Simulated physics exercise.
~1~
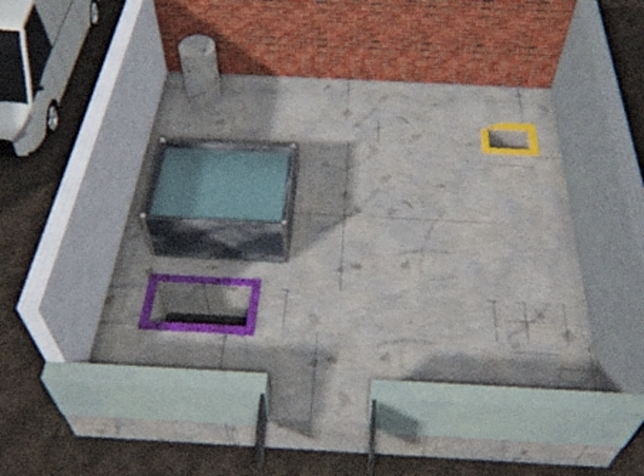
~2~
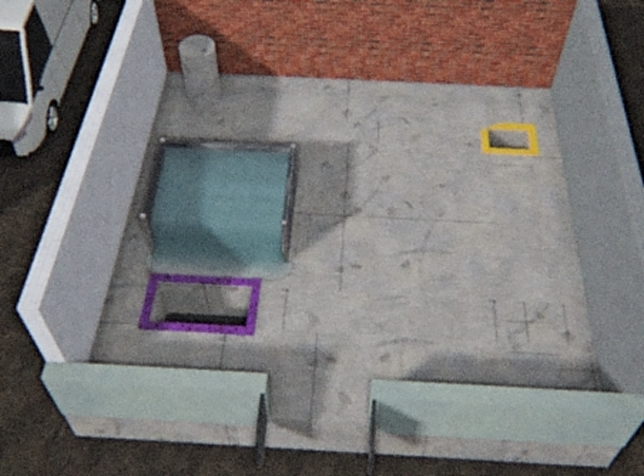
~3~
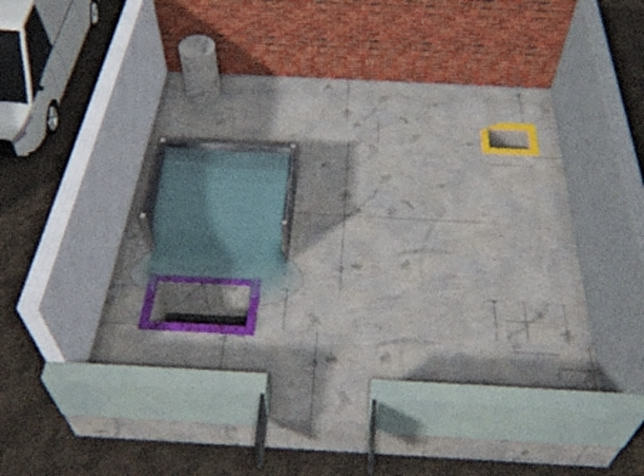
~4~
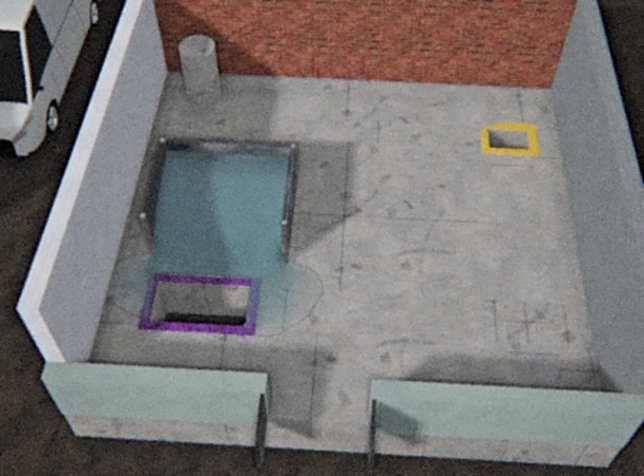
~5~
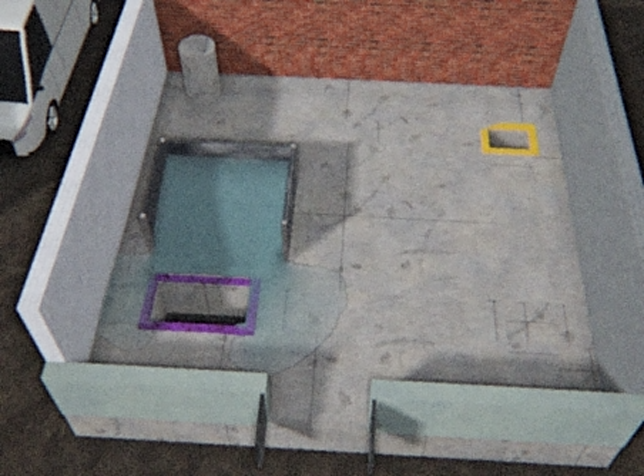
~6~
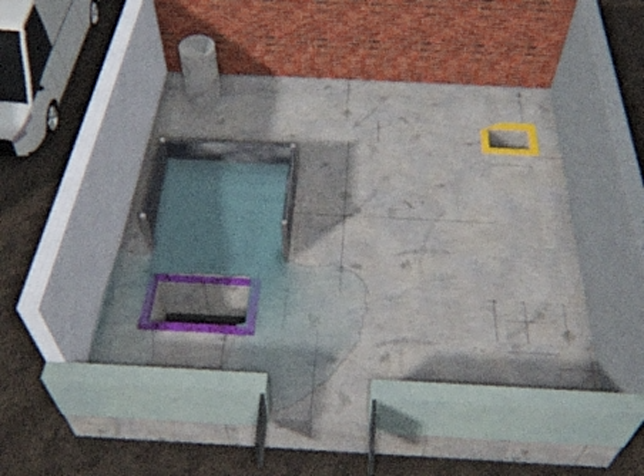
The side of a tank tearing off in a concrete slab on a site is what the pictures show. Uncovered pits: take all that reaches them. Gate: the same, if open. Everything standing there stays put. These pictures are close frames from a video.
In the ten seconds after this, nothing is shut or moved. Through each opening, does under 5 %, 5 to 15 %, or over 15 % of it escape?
Result: The gate lands in the middle band - five to fifteen per cent; the yellow pit lands in the bottom band - below five per cent; the purple pit lands in the top band - past fifteen per cent.
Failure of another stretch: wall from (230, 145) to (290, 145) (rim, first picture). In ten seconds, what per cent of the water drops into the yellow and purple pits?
In percent: Yellow 25, purple 0.
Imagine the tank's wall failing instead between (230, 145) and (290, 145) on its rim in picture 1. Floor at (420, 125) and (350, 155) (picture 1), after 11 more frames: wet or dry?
Soaked, then soaked.
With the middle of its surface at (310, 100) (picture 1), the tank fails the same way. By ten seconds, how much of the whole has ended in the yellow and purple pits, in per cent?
Result in per cent: Yellow pit 4, purple pit 20.
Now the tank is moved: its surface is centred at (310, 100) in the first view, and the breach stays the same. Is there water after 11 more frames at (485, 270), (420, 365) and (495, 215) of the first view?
So, first one got wet, second one got wet, third one stays dry.
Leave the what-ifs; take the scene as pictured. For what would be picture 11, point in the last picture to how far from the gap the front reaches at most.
Roughly at (420, 409).
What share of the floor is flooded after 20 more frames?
I make it 30 per cent.
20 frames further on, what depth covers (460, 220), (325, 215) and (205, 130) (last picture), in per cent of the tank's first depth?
Estimate: 0, 0, 0 %.
A moment on, water covers 20 % of the floor; the gate 3 %, the yellow pit 0 %, the purple pit 36 %.
Next, water covers 25 % of the floor; the gate 7 %, the yellow pit 0 %, the purple pit 47 %.
Then, water covers 30 % of the floor; the gate 10 %, the yellow pit 0 %, the purple pit 53 %.
Later, water covers 40 % of the floor; the gate 11 %, the yellow pit 0 %, the purple pit 56 %.
In the end, water covers 45 % of the floor; the gate 13 %, the yellow pit 1 %, the purple pit 56 %.
